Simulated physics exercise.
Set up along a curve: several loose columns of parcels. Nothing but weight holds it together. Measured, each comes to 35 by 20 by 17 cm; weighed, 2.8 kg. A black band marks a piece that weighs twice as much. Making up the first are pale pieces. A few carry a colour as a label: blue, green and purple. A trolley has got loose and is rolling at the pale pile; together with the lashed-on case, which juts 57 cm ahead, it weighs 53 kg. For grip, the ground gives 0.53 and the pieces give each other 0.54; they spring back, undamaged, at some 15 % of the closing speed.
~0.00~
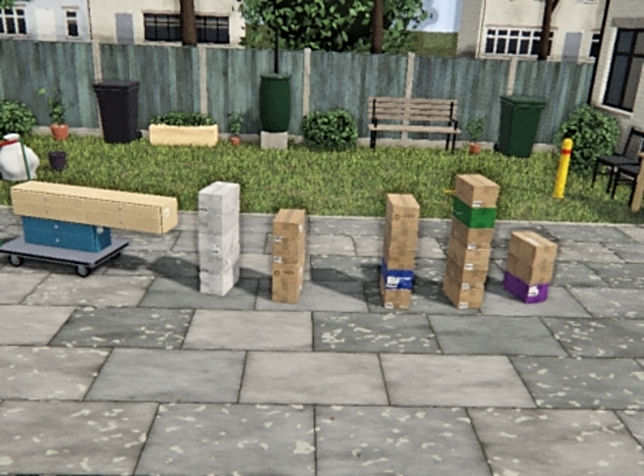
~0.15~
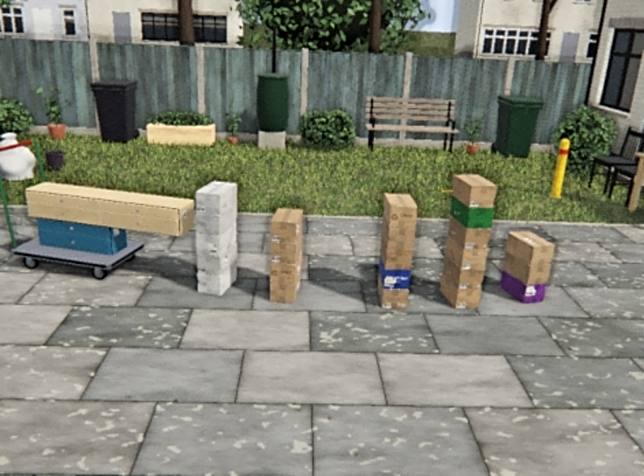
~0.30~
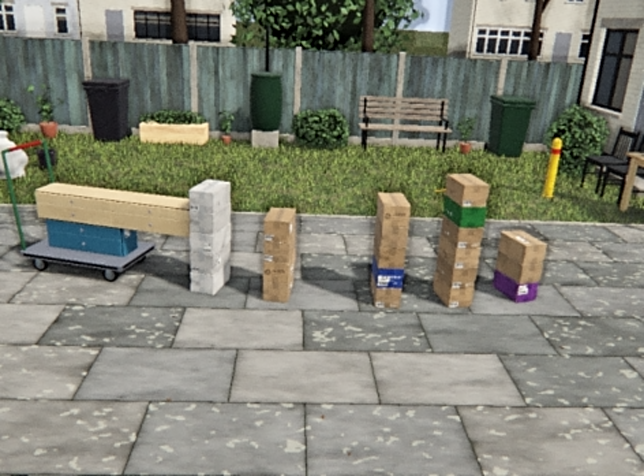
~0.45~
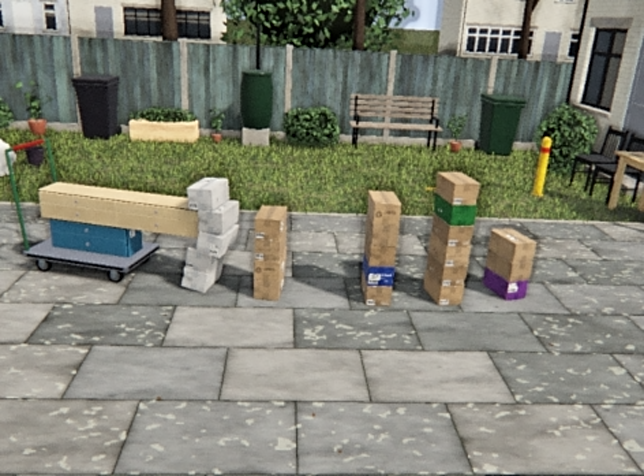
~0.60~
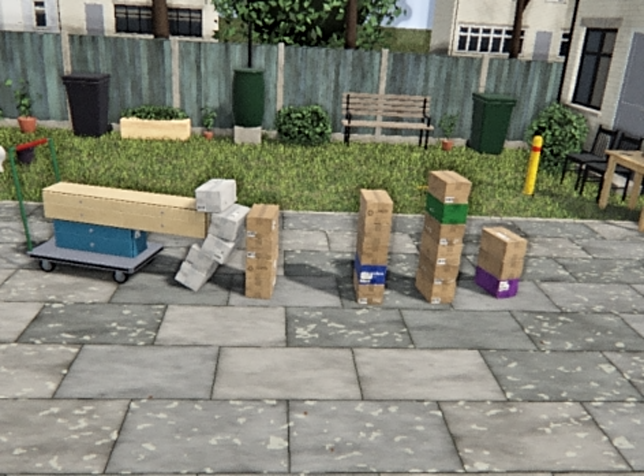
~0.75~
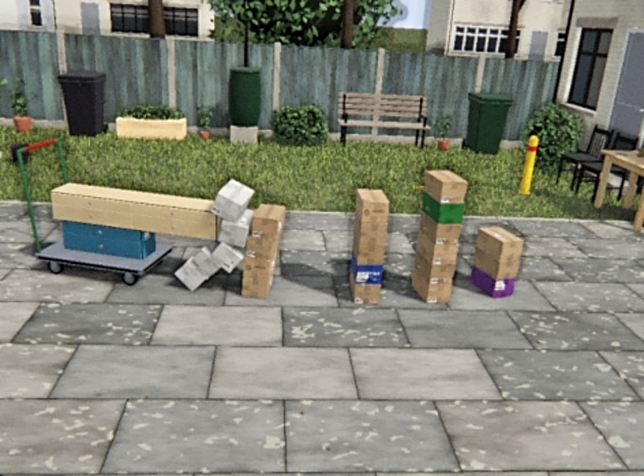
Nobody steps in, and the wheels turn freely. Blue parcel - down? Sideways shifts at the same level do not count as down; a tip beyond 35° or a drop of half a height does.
No.
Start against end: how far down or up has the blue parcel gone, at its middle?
About 0 cm lower.
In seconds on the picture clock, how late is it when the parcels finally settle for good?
It all settles by about 2.5 s.
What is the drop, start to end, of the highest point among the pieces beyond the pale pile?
0 cm.
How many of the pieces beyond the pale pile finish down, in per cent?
Roughly 20 percent.
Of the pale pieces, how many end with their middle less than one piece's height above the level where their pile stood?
I count 2 in total.
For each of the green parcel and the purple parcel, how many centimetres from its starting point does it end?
Green 0 cm, purple 0 cm.
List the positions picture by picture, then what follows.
In the first frame (places mark the middle of the side facing us; the camera pans a little), load (153, 215) 35 cm short; blue parcel (400, 280); purple parcel (515, 287); green parcel (483, 218); the rest undisturbed.
The second frame shows load (172, 217) 17 cm short; blue parcel (397, 280).
The third frame shows load (185, 218) just touching; blue parcel (391, 279).
The fourth frame shows load (192, 218) 15 cm in, top of the pale pile leaning 4°; blue parcel (381, 277); the rest undisturbed.
The fifth frame shows load (198, 219) 27 cm in, top of the pale pile leaning 4°; blue parcel (373, 275); the rest undisturbed.
The sixth frame shows load (209, 220) 39 cm in, top of the pale pile leaning 23°; blue parcel (370, 275); green parcel (452, 214); purple parcel (482, 281); 3 disturbed, none down.
After 0.92 s, 5 of the pale pile down; none of the 18 other parcels down, 4 disturbed; blue parcel unmoved.
After 1.22 s, 5 of the pale pile down; 4 of the 18 other parcels down; blue parcel shifted 15 mm.
At rest (2.8 s), 5 of the pale pile down; 4 of the 18 other parcels down; blue parcel shifted 7 cm; purple parcel unmoved; green parcel unmoved. As the last picture would show them, middles, blue parcel near (375, 266), purple parcel near (492, 280).
